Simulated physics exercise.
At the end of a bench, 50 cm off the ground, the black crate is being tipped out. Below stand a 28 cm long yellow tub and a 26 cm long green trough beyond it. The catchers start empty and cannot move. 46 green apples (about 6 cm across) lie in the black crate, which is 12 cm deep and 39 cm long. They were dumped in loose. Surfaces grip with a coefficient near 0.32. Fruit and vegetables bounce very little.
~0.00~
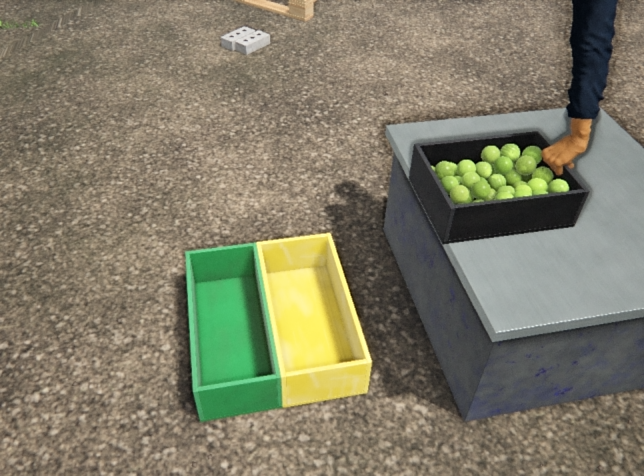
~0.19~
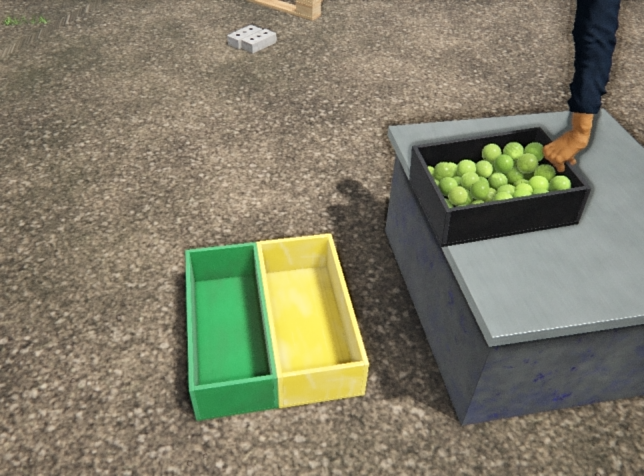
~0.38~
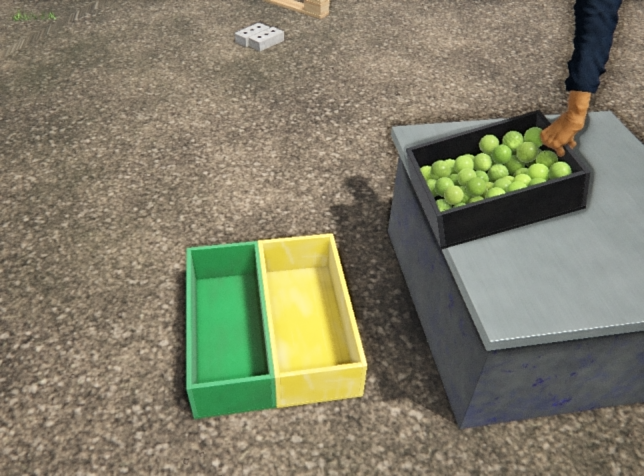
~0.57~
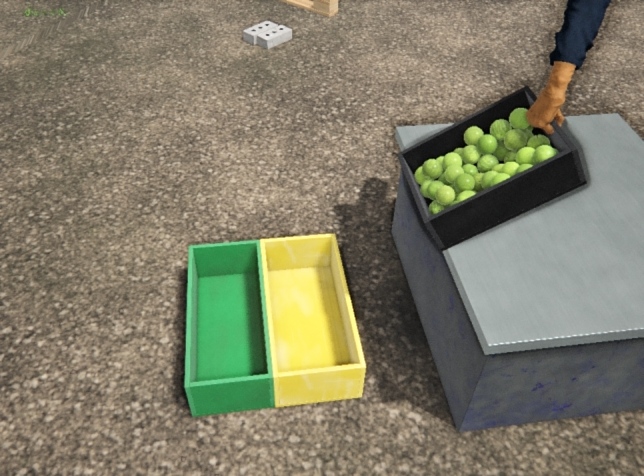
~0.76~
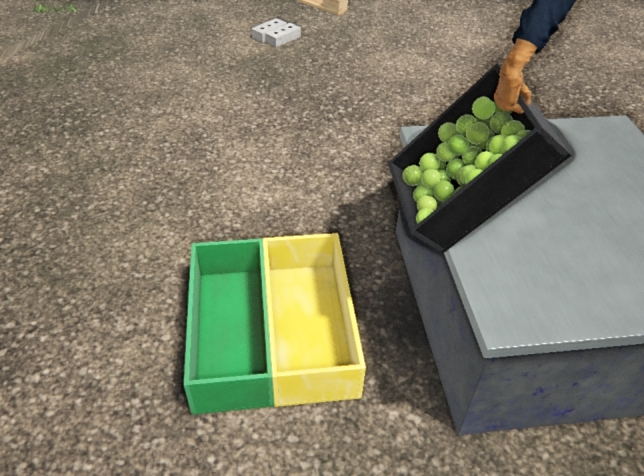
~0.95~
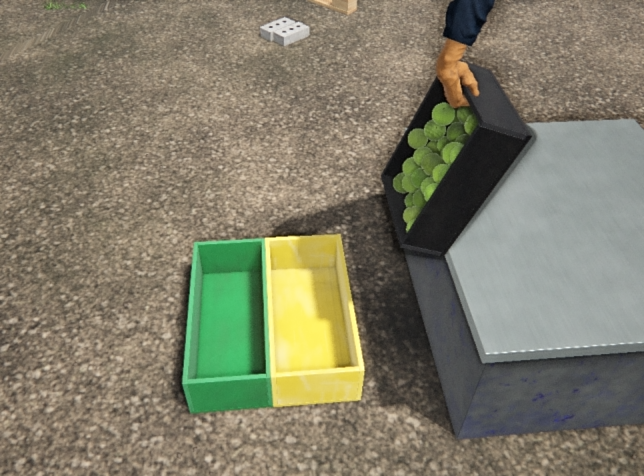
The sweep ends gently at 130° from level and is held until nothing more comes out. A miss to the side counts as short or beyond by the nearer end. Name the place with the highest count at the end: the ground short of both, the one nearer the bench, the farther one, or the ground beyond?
The nearer one, the yellow tub, gets the most.
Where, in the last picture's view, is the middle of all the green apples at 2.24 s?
At about (311, 320).
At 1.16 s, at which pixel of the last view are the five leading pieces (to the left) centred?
Near (376, 188).
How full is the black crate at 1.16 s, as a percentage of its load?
About 95 per cent.
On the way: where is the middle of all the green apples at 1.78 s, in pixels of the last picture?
Near (311, 319).
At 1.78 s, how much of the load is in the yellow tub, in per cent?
About 80 per cent.
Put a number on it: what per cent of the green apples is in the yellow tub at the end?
About 85 per cent.
After 1.16 s, tilt 92°; 43 still in the black crate and 3 in the air.
After 1.41 s, tilt 114°; 28 still in the black crate, 6 in the yellow tub and 12 in the air.
After 1.78 s, tilt 130°; 36 in the yellow tub, 4 on the ground short of the yellow tub and 6 in the air.
When it is over (at 2.24 s), 40 in the yellow tub, 1 in the green trough and 5 on the ground short of the yellow tub.
